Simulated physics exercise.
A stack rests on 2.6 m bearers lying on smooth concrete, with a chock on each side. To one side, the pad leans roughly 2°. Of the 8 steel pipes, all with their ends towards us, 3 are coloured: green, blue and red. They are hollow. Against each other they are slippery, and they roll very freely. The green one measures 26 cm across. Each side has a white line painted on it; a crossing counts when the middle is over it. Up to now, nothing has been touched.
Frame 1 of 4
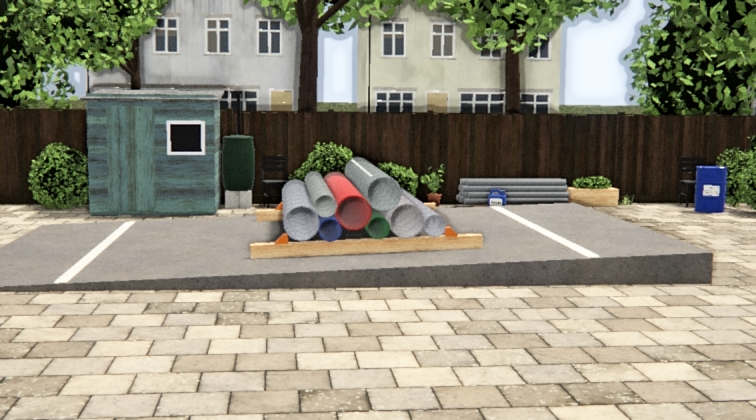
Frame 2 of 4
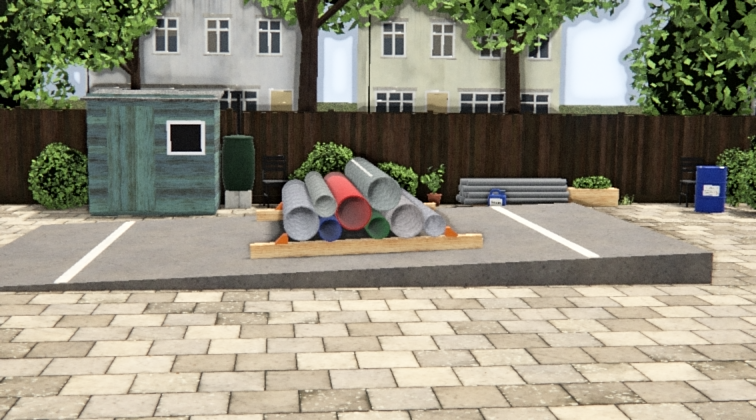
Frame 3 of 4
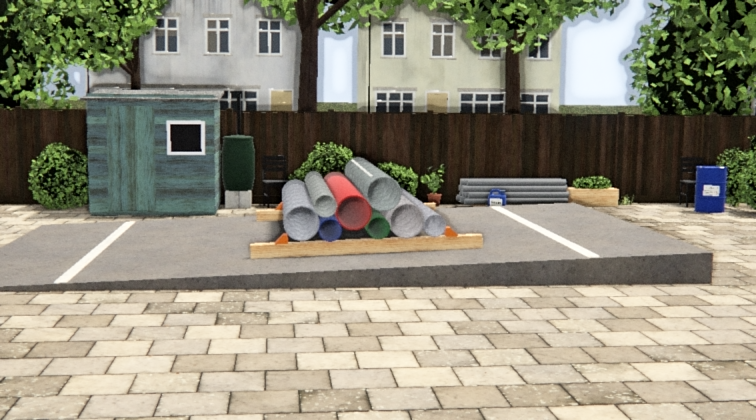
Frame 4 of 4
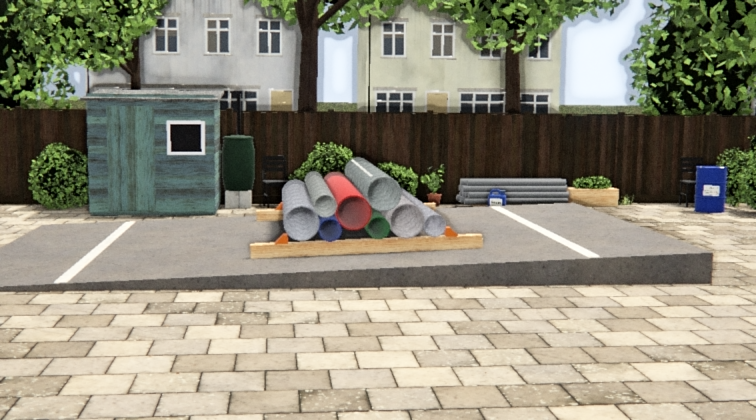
The footage shows a stack of hollow pipes, mostly grey with red, blue and green ones among them, resting on wooden bearers between white lines on a concrete pad, near a green shed and dark fence; nothing moves.
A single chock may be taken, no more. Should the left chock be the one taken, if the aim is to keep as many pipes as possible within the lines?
No, the right one.
If it is the left, after 4.0 s, green is on the bearers, 100 cm from the bearers' left end, rolling left; blue is off the bearers, 60 cm short of the left line, rolling left; red is off the bearers, 100 cm short of the left line, rolling left; 1 past a line.
If it is the left, in the end, green is past the left line; blue is past the left line; red is past the left line; 8 past a line.
If it is the right, after 1.3 s, green is on the bearers, 95 cm from the bearers' right end, rolling right; blue is on the bearers, 95 cm from the bearers' left end; red is on the bearers, 130 cm from the bearers' left end; 0 past a line.
If it is the right, in the end, green is on the bearers, 85 cm from the bearers' right end; blue is on the bearers, 95 cm from the bearers' left end; red is on the bearers, 125 cm from the bearers' left end; 0 past a line.
